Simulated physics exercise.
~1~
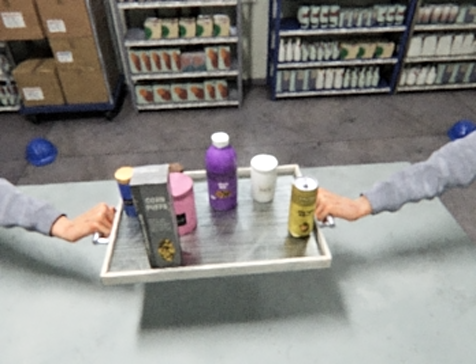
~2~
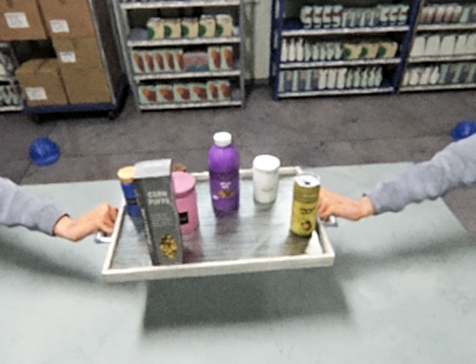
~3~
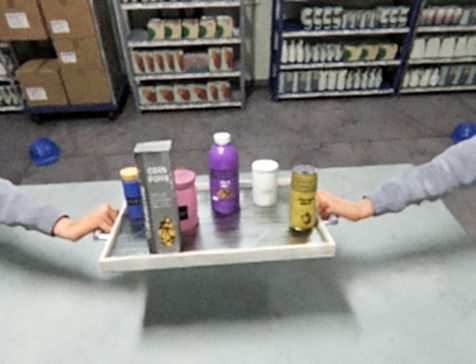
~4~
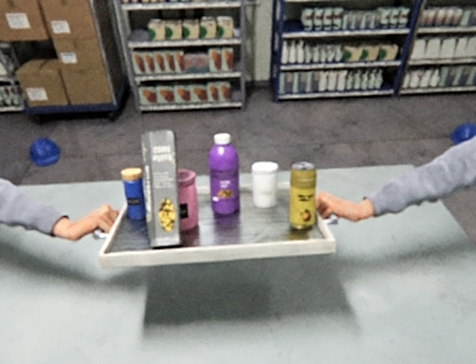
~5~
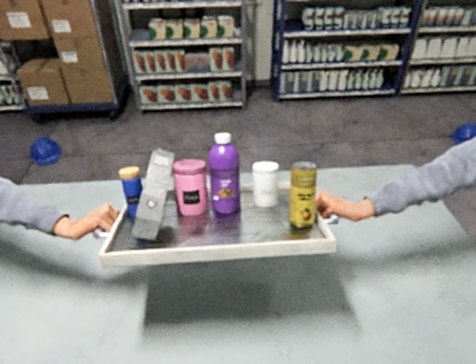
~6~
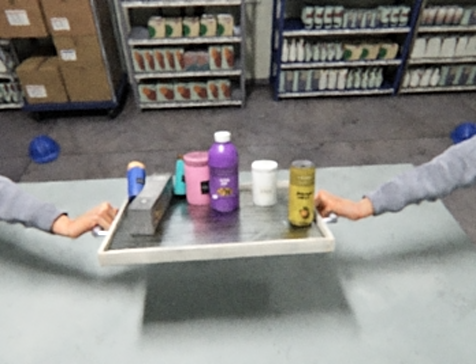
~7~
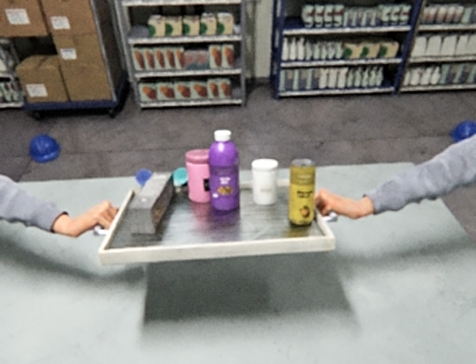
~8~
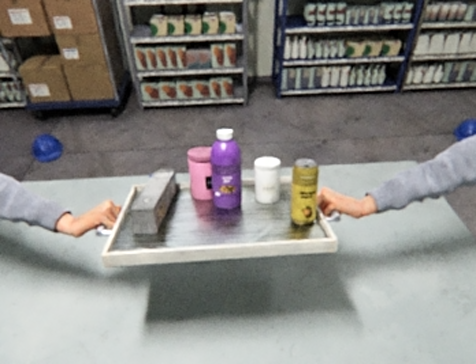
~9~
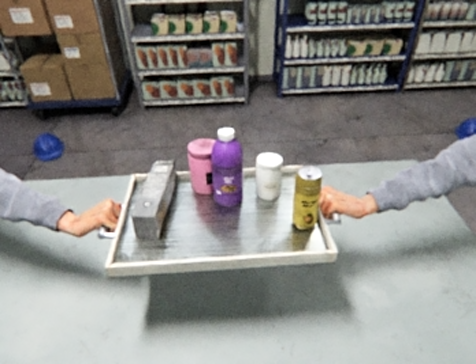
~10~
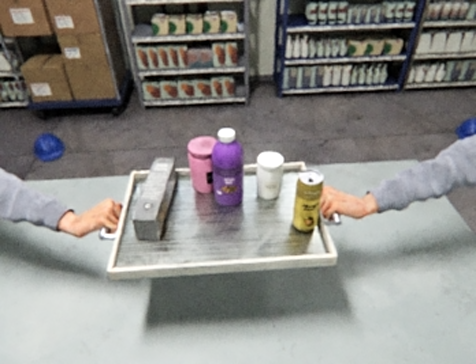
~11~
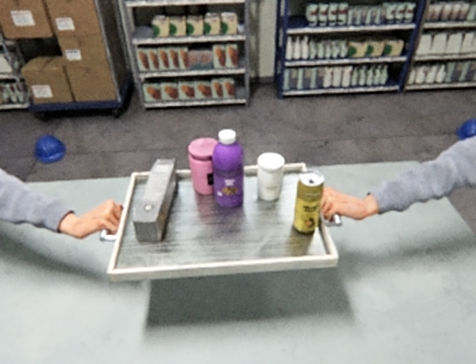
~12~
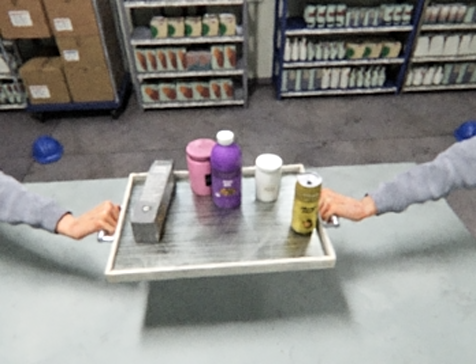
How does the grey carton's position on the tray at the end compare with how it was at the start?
At the start the grey carton stands upright, and by the end it is lying on its side on the left part of the tray.
A tray held by two hands dips at its far edge, and the grey carton topples onto its side while the blue and turquoise shakers tip off the back; the tray levels with the pink jar shifted back and the bottle, white jar and yellow can still standing.
